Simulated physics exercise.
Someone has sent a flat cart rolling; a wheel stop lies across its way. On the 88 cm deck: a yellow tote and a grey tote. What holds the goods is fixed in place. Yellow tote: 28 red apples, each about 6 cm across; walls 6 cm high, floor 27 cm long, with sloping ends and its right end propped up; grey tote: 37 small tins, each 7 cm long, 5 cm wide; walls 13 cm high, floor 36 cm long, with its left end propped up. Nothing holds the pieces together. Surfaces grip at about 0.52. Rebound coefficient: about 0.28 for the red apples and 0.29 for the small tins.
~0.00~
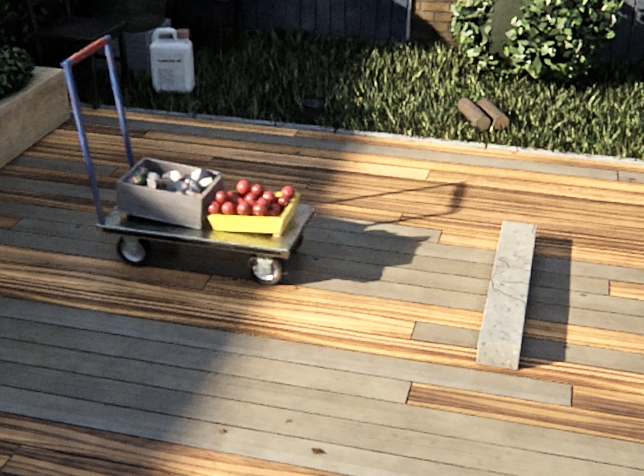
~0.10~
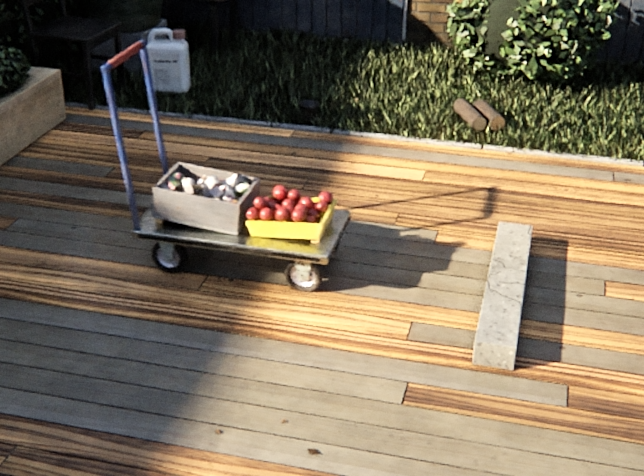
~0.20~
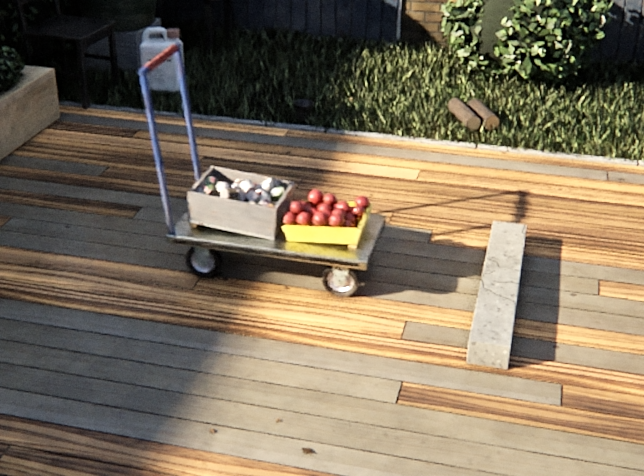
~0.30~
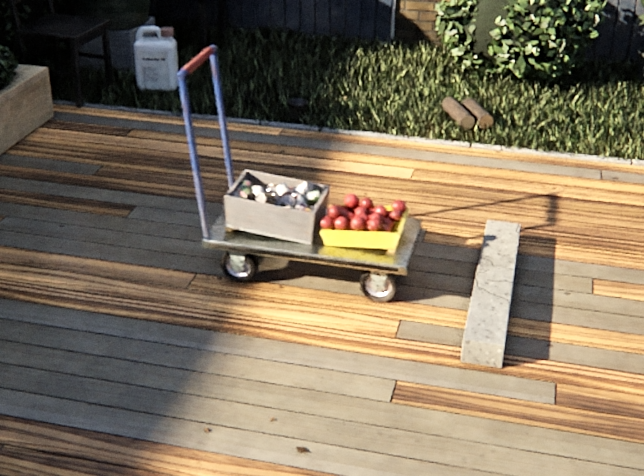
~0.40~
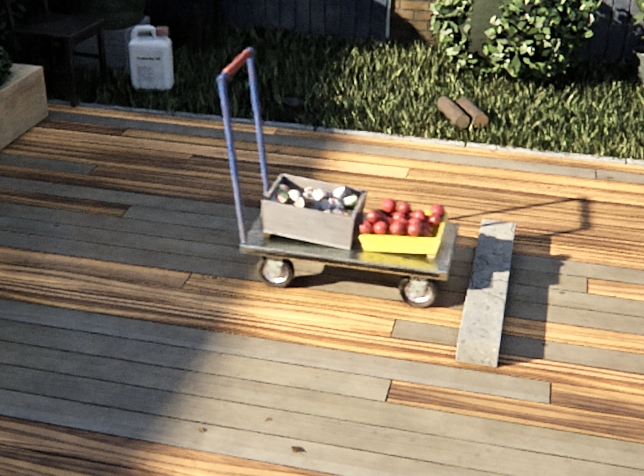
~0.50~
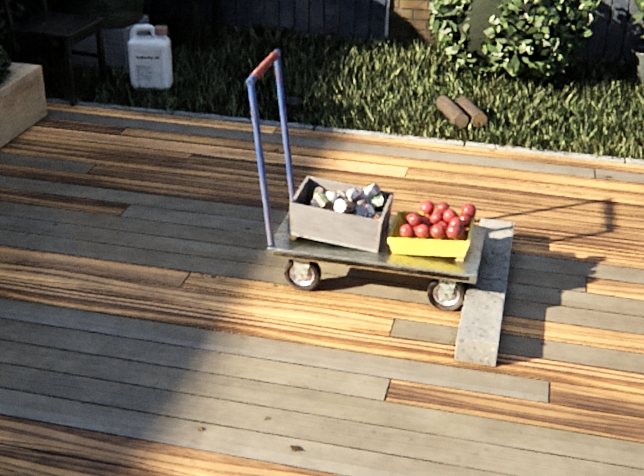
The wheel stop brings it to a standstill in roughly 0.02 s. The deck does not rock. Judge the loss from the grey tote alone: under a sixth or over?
Fewer than one in six of the small tins leave the grey tote.
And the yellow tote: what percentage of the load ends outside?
Lost: Yellow tote 30 per cent.
After 0.55 s, the yellow tote is down by 2 of 28 and the grey tote has all 37.
After 0.67 s, the yellow tote is down by 8 of 28 and the grey tote has all 37.
After 0.90 s, the yellow tote is down by 9 of 28 and the grey tote has all 37.
Final count (at 1.40 s), the yellow tote is down by 9 of 28 and the grey tote has all 37. Asked share, 0 of 37, 0 per cent.
